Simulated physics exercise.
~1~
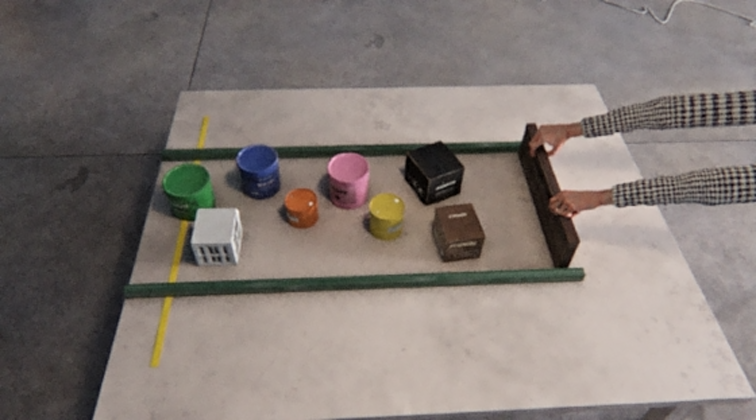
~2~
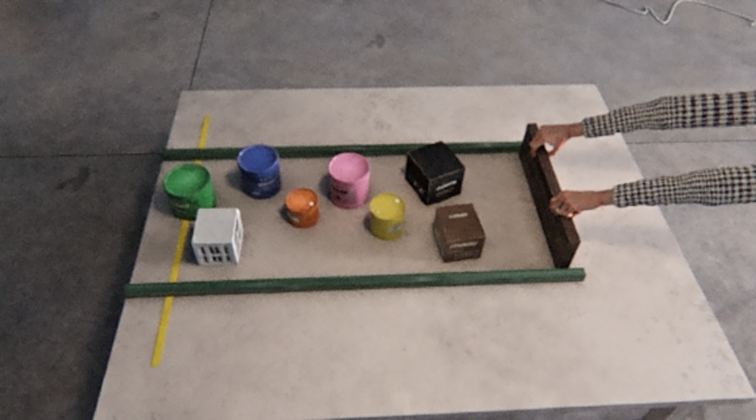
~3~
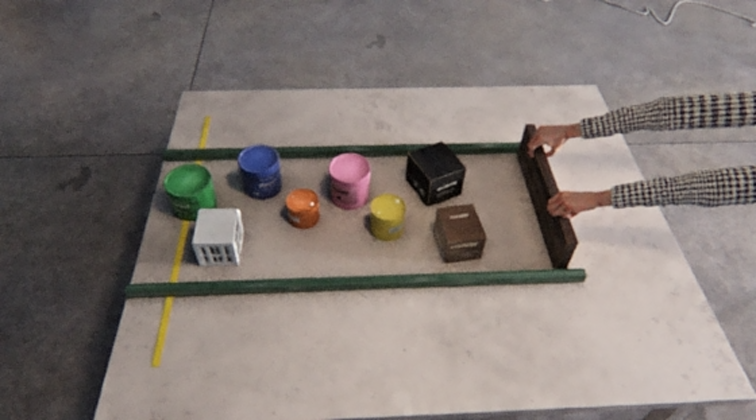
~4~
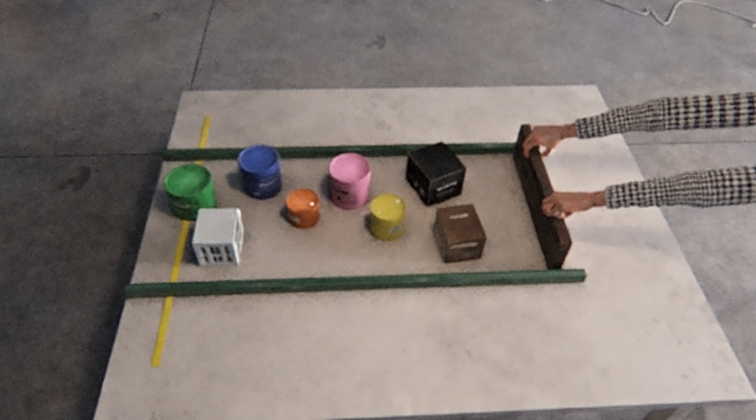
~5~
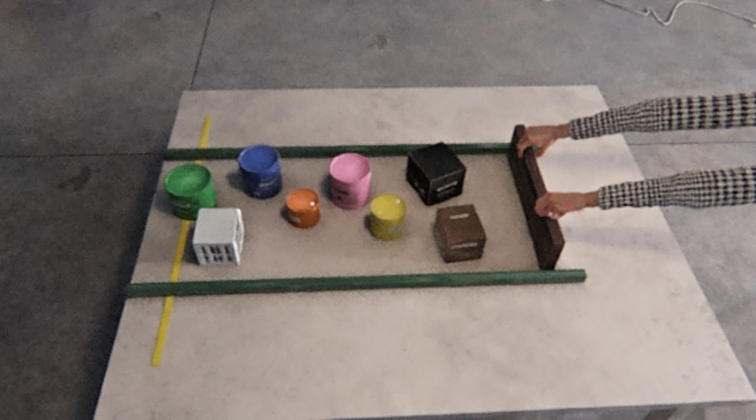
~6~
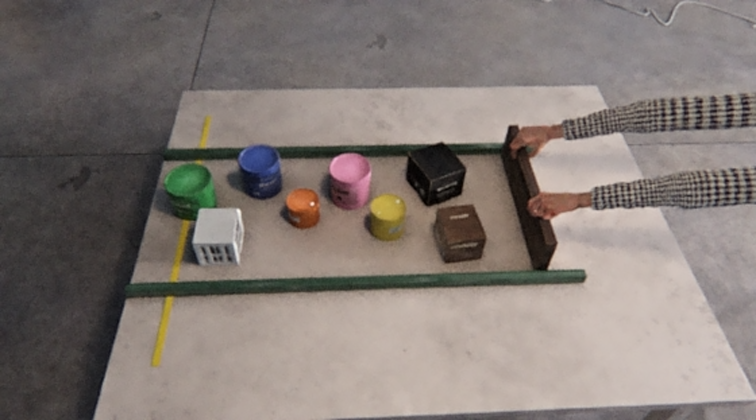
Two hands sliding a dark plank slightly left between green rails, while the colourful pails and boxes ahead of it stay still.
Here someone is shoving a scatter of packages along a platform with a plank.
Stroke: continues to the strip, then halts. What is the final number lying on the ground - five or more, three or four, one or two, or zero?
In the end, the drop-off count sits at five or above.
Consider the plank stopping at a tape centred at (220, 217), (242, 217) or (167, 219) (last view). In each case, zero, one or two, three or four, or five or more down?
In the order of the places given: 1 or 2; either one or two; five or more.
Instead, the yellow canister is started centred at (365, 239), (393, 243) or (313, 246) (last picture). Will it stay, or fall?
Spot by spot: It ends up off; it ends up off; it ends up off.
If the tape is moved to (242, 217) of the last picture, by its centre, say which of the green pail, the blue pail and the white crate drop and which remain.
Outcome: Green pail ends up off; blue pail is not lost; white crate is not lost.
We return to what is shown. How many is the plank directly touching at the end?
I count 2 of them.
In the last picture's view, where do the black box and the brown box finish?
Final positions: Near (169, 174); near (157, 240).
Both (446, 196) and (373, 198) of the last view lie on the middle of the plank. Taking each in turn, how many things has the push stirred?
Note: First position 2; second position 5.
Early on, none off yet; green pail at rest near (192, 192); white crate at rest near (219, 237); blue pail at rest near (261, 172).
A while later, none off yet; green pail at rest near (192, 192); white crate at rest near (219, 237); blue pail travelled a little near (240, 170).
Further along, none off yet; green pail travelled about its own width near (145, 188); white crate travelled about its own width near (174, 252); blue pail travelled well along near (181, 160).
Finally, the number that fall off is five or more; lost, yellow canister, pink pail, orange canister, blue pail, white crate and green pail.
